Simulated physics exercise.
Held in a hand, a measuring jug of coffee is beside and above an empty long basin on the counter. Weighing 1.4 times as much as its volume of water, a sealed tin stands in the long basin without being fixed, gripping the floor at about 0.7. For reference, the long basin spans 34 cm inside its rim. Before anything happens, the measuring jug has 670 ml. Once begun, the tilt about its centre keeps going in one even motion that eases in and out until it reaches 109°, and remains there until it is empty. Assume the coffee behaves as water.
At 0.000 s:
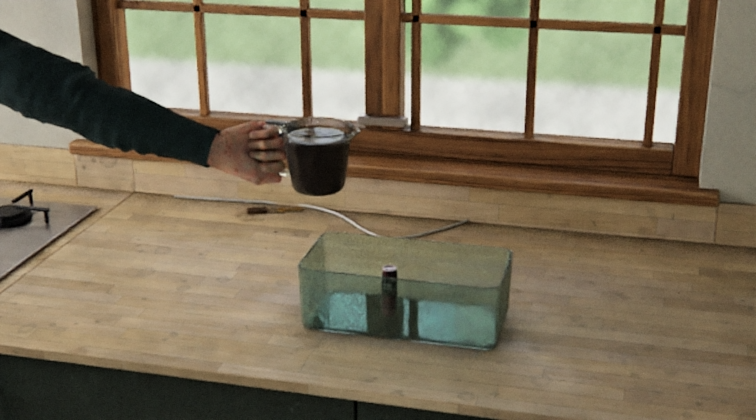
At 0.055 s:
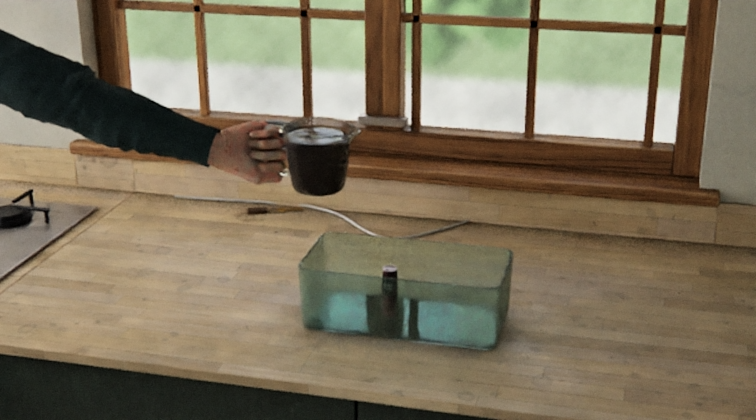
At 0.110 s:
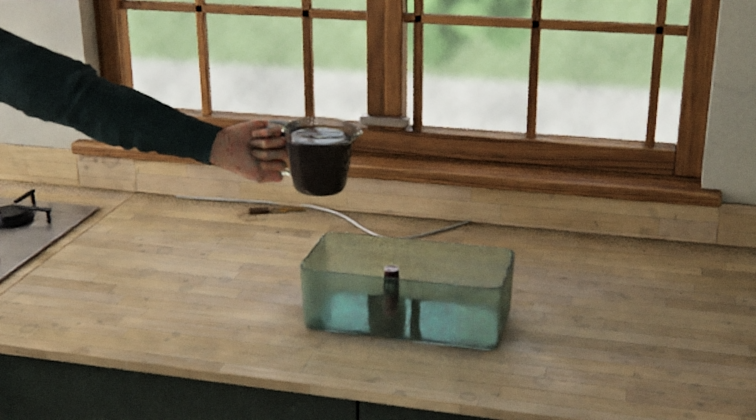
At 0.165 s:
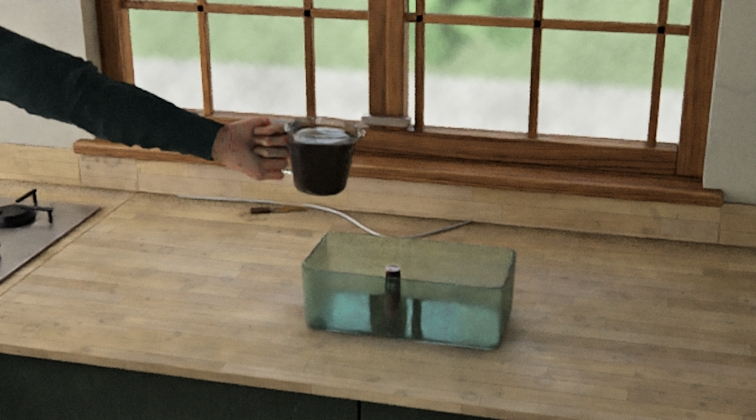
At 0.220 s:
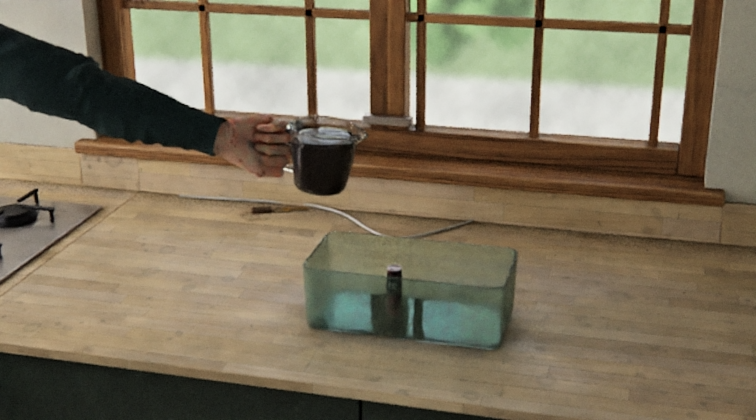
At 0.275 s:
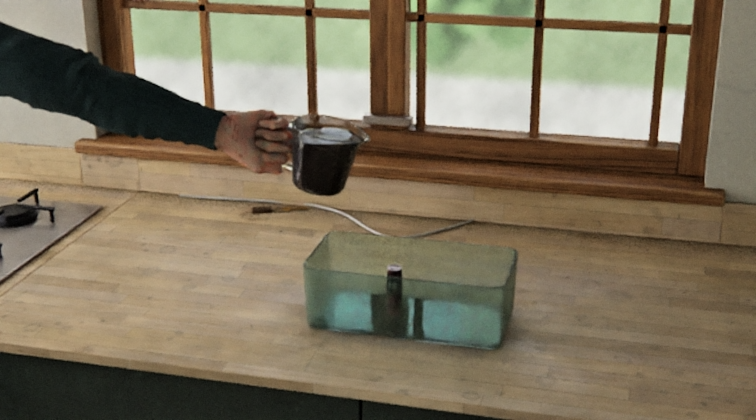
The footage shows a hand holding a glass jug of dark liquid beside and above a long, translucent green basin on a wooden counter; the jug stays level at first, then the hand tilts it slightly to the right.
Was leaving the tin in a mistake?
No, it does not keel over.
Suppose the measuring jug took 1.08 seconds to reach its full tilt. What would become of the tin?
The tin would stay balanced.
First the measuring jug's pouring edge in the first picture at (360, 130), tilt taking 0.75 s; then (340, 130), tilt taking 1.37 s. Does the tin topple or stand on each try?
Run one: It tumbles. Run two: It tumbles.
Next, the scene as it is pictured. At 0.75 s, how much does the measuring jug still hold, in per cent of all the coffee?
Roughly 70 %.
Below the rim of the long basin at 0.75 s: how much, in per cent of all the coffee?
Close to 8 in a hundred.
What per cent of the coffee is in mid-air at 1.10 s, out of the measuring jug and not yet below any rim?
Around 16 percent of the liquid.
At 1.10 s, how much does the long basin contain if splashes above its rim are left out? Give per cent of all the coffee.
About 70 %.
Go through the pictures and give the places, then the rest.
Tilt 0°; pouring edge (360, 131); surface from (288, 133) to (351, 138); the long basin's rim runs from (311, 250) to (507, 270); the tin's top is at (390, 270), in the first picture.
Tilt 0°; pouring edge (360, 132); surface from (288, 133) to (351, 138), in the second picture.
Tilt 2°; pouring edge (362, 133); surface from (291, 134) to (353, 139), in the third picture.
Tilt 4°; pouring edge (365, 134); surface from (293, 133) to (356, 139), in the fourth picture.
Tilt 7°; pouring edge (368, 136); surface from (295, 133) to (358, 139), in the fifth picture.
Tilt 10°; pouring edge (369, 139); surface from (297, 133) to (361, 140), in the sixth picture.
By 0.75 s the tilt is 63° and 71 per cent is still to pour; the tin stands where it began.
By 1.10 s the tilt is 99° and 13 per cent is still to pour; the tin stands where it began.
By 1.47 s the tilt is 109° and 0 per cent is still to pour; the tin stands where it began.
By 1.87 s the tilt is 109° and 0 per cent is still to pour; the tin stands where it began.
At rest the tin stands where it began.
